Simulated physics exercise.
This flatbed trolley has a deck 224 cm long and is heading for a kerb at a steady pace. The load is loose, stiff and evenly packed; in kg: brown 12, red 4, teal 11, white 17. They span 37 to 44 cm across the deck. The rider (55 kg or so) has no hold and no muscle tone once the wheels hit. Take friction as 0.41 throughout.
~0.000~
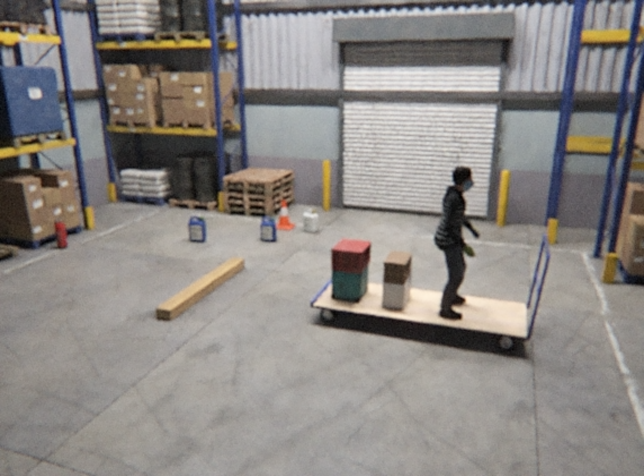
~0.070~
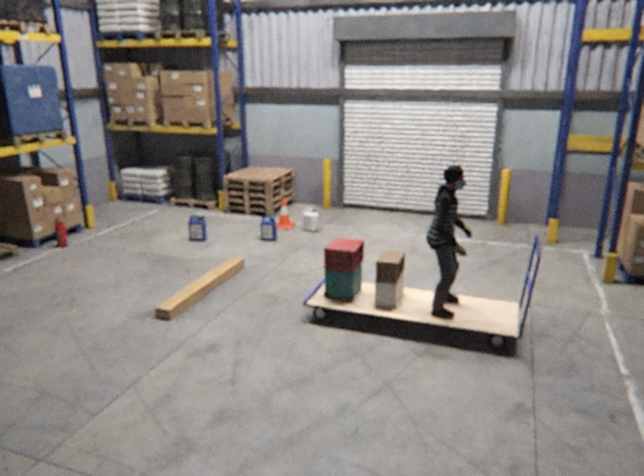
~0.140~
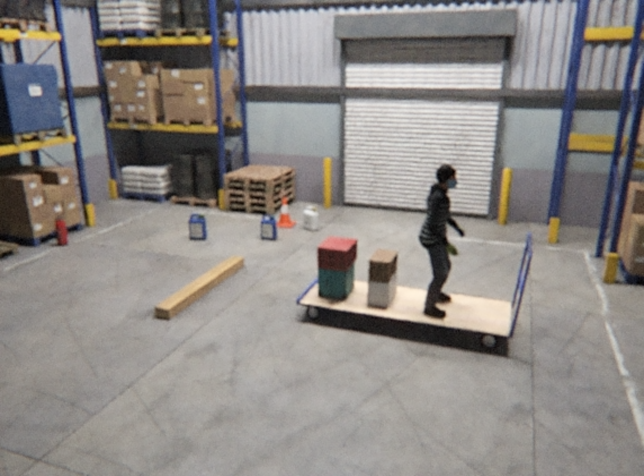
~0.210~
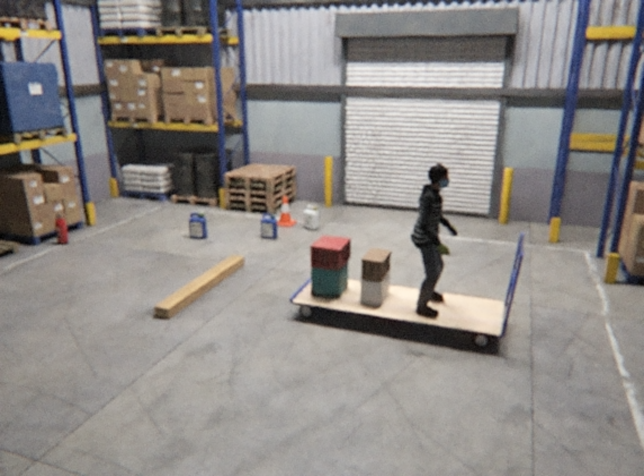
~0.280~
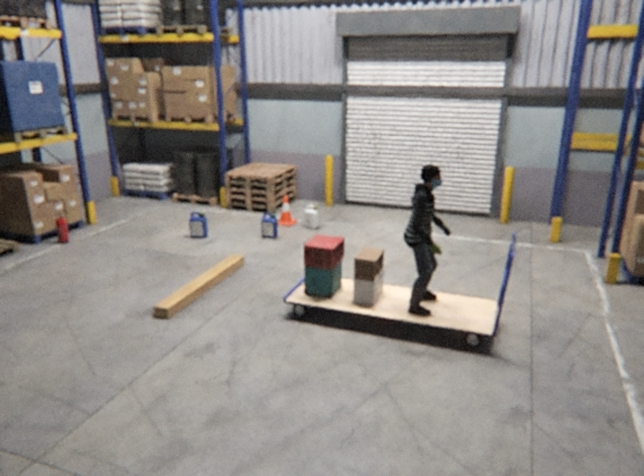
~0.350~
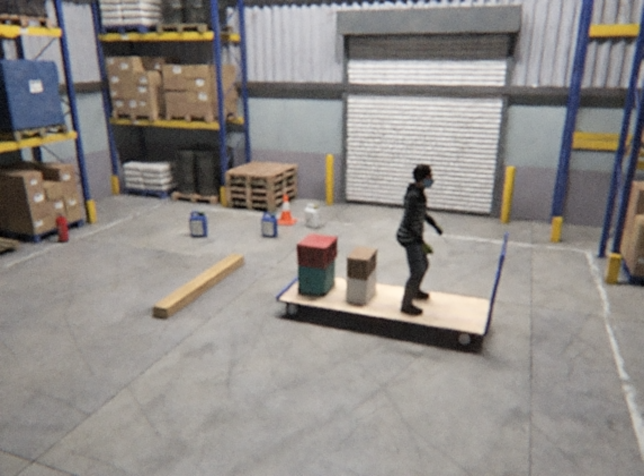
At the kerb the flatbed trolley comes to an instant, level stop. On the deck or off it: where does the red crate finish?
At this pace the red crate remains on the deck.
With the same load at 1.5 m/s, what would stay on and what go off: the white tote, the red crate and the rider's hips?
Then white on, red off, hips on.
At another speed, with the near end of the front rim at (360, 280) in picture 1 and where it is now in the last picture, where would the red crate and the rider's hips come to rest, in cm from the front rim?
Then red 100 past, hips 90 behind.
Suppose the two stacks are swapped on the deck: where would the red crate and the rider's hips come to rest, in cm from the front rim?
Then red 40 behind, hips 90 behind.
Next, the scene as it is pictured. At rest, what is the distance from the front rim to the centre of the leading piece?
About 20 cm behind the rim.
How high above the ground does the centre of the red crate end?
Roughly 70 cm above it.
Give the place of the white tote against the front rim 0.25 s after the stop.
Some 75 cm behind it.
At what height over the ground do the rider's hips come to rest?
About 35 cm.
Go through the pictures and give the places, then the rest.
The first frame shows red crate (352, 255), teal suitcase (350, 280), rim corner (312, 304); 160 cm short of the stop.
The second frame shows red crate (344, 254), teal suitcase (343, 279), rim corner (305, 303); 153 cm short of the stop.
The third frame shows red crate (338, 253), teal suitcase (337, 278), rim corner (298, 302); 145 cm short of the stop.
The fourth frame shows red crate (331, 252), teal suitcase (330, 277), rim corner (291, 301); 137 cm short of the stop.
The fifth frame shows red crate (324, 252), teal suitcase (323, 276), rim corner (284, 300); 129 cm short of the stop.
The sixth frame shows red crate (317, 251), teal suitcase (317, 275), rim corner (277, 299); 122 cm short of the stop. Speed about 1.1 m/s.
After 1.45 s the deck stops.
After 2.00 s the red crate is 17 cm behind the rim, tilted 0°, near (212, 237) in the last picture's view.
After 2.45 s the red crate is 17 cm behind the rim, tilted 0°, near (212, 237) in the last picture's view.
When all is still (2.8 s), nothing is past the rim; behind it, brown crate, red crate, teal suitcase, white tote and the rider's hips.
